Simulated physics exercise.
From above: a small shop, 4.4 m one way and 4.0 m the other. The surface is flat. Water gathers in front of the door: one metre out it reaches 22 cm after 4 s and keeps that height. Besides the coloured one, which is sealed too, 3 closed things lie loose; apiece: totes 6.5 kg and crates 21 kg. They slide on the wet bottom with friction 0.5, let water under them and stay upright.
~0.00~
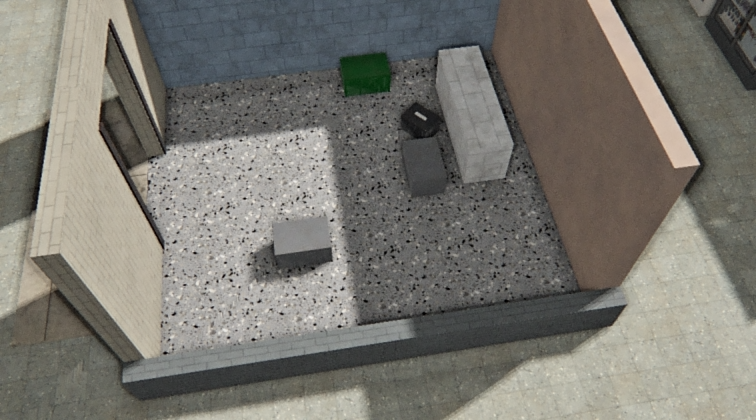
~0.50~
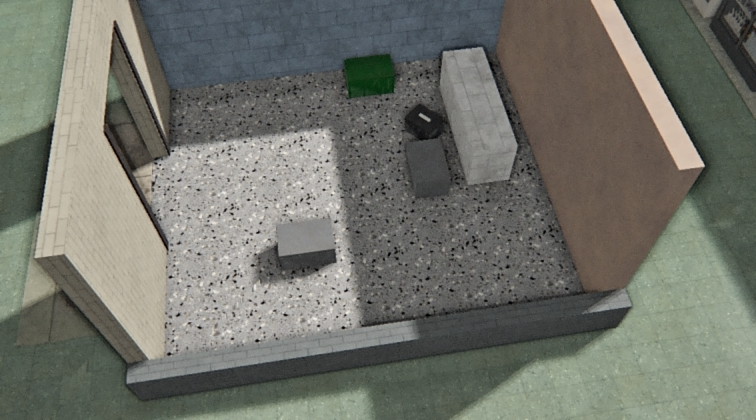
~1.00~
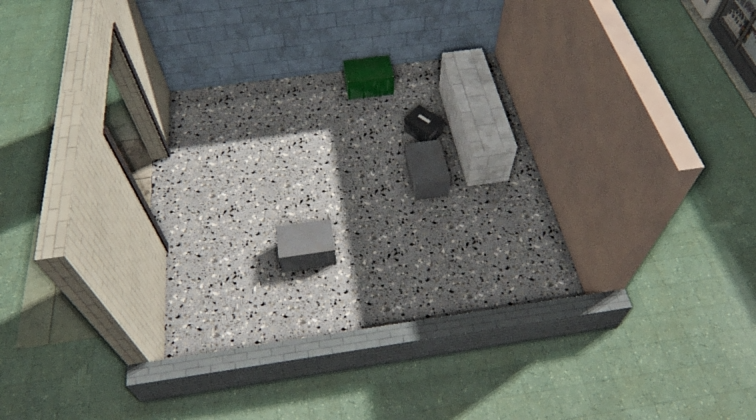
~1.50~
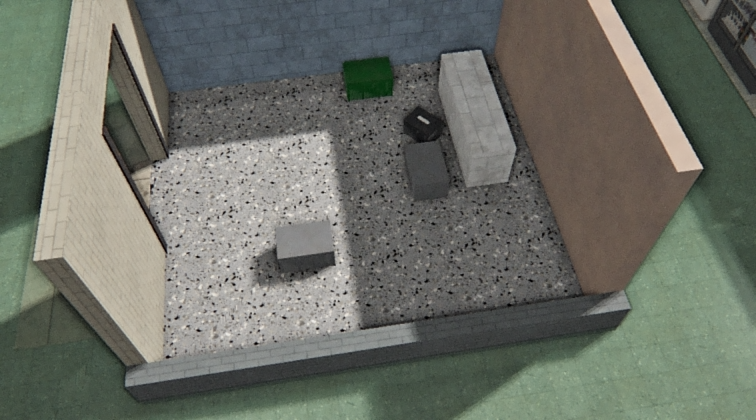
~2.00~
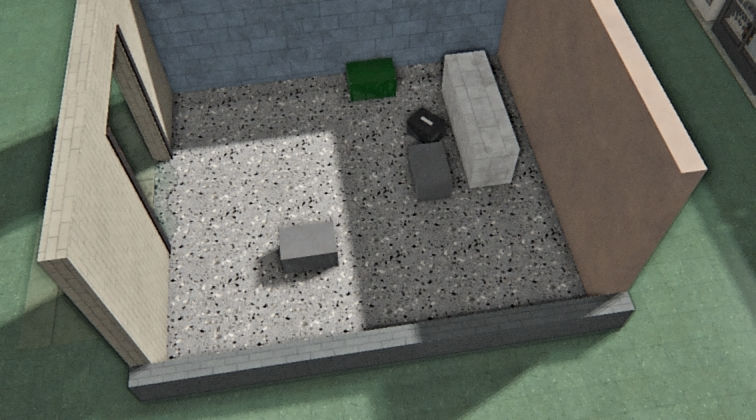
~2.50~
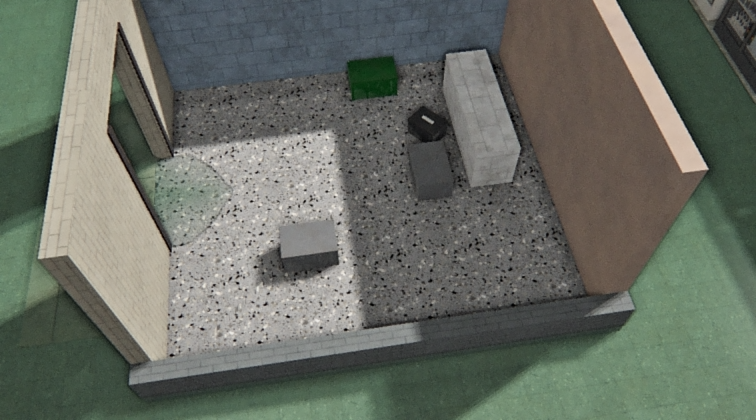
In a small shop, a greenish puddle spreads inside the doorway while the boxes stay still.
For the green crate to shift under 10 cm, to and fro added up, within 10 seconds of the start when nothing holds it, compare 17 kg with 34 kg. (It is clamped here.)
I expect that only the higher weight holds it.
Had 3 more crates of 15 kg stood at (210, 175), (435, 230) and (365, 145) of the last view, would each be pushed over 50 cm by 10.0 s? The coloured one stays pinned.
In that order: Over, past it, over.
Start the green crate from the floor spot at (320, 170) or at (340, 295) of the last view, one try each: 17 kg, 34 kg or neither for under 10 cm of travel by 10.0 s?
In that order: Only the larger holds; either load holds.
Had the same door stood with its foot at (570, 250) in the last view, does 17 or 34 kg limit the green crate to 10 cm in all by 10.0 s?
In that case only the larger load is enough.
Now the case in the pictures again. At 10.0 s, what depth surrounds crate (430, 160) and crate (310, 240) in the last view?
Roughly 11 and 7 cm.
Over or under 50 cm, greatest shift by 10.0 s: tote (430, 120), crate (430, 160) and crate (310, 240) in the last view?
In turn: Over, more, under.
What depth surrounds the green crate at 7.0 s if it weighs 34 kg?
About 8 cm.
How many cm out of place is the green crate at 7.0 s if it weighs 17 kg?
Roughly 20 cm.
After 3.5 s the green crate would be 0 cm from its start with 17 kg and 0 cm from its start with 34 kg; 0 cm of water round it then.
After 4.5 s the green crate would be 0 cm from its start with 17 kg and 0 cm from its start with 34 kg; 1 cm of water round it then.
After 7.0 s the green crate would be 24 cm from its start with 17 kg and 0 cm from its start with 34 kg; 8 cm of water round it then.
After 10.0 s the green crate would be 29 cm from its start with 17 kg and 0 cm from its start with 34 kg; 12 cm of water round it then.
